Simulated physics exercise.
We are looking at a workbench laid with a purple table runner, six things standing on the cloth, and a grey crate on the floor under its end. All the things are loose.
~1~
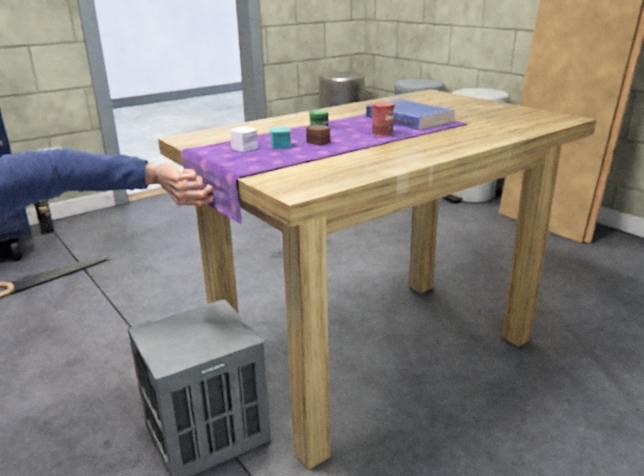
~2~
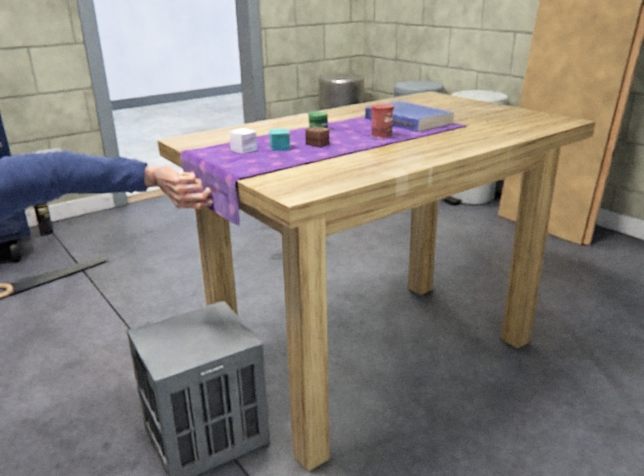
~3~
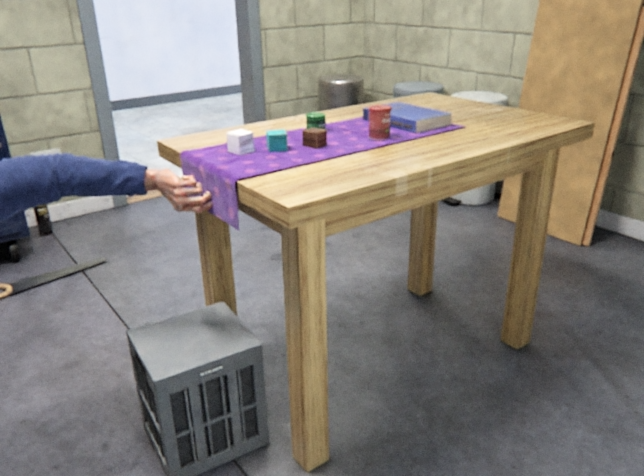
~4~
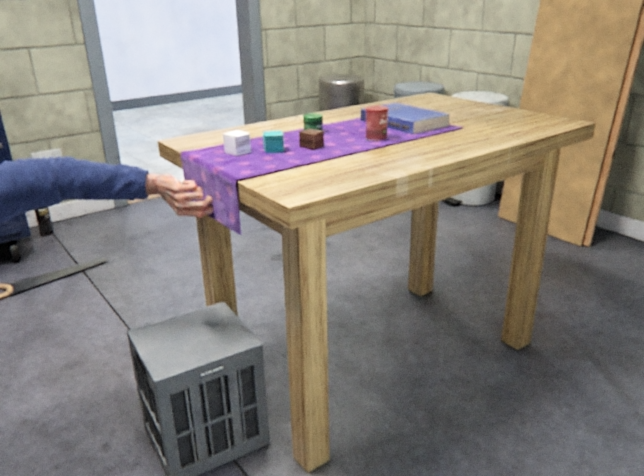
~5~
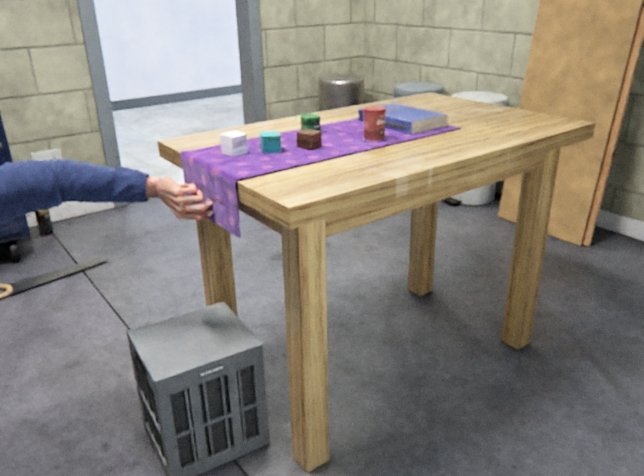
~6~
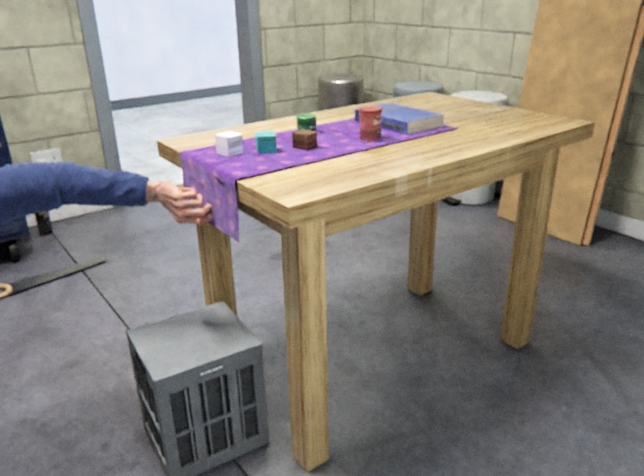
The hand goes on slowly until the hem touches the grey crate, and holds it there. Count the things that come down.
It carries off three.
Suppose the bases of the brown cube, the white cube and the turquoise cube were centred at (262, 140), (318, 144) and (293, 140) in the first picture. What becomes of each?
The brown cube is carried off; the white cube goes over; the turquoise cube falls.
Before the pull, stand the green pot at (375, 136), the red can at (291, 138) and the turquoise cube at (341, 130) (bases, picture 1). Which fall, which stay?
The green pot keeps its place on top, the red can drops off, the turquoise cube keeps its place on top.
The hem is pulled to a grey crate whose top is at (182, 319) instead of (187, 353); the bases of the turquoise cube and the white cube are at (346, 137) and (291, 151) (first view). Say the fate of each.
The turquoise cube stays on; the white cube tumbles off.
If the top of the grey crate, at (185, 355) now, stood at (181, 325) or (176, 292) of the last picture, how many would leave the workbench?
Over the edge go 2 and 1.
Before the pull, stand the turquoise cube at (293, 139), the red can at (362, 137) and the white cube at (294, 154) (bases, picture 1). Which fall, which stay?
The turquoise cube comes down, the red can stays on, the white cube goes over.
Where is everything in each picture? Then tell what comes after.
Hem (242, 224); white cube (243, 129); turquoise cube (280, 129); brown cube (318, 127); green pot (319, 112); red can (383, 104); top of the crate (187, 353), in the first frame.
Hem (240, 226); white cube (243, 131), in the second frame.
Hem (239, 230); turquoise cube (277, 132), in the third frame.
Hem (241, 235); brown cube (311, 131); top of the crate (186, 356), in the fourth frame.
Hem (241, 238); green pot (310, 116), in the fifth frame.
Hem (239, 243); white cube (228, 134); turquoise cube (265, 134); brown cube (304, 132); green pot (306, 116); red can (371, 108), in the sixth frame.
Soon after, hem near (215, 278); white cube gone.
After that, hem on the crate; white cube, turquoise cube and brown cube gone.
In the end, hem on the crate; white cube, turquoise cube and brown cube gone. The answer is three.
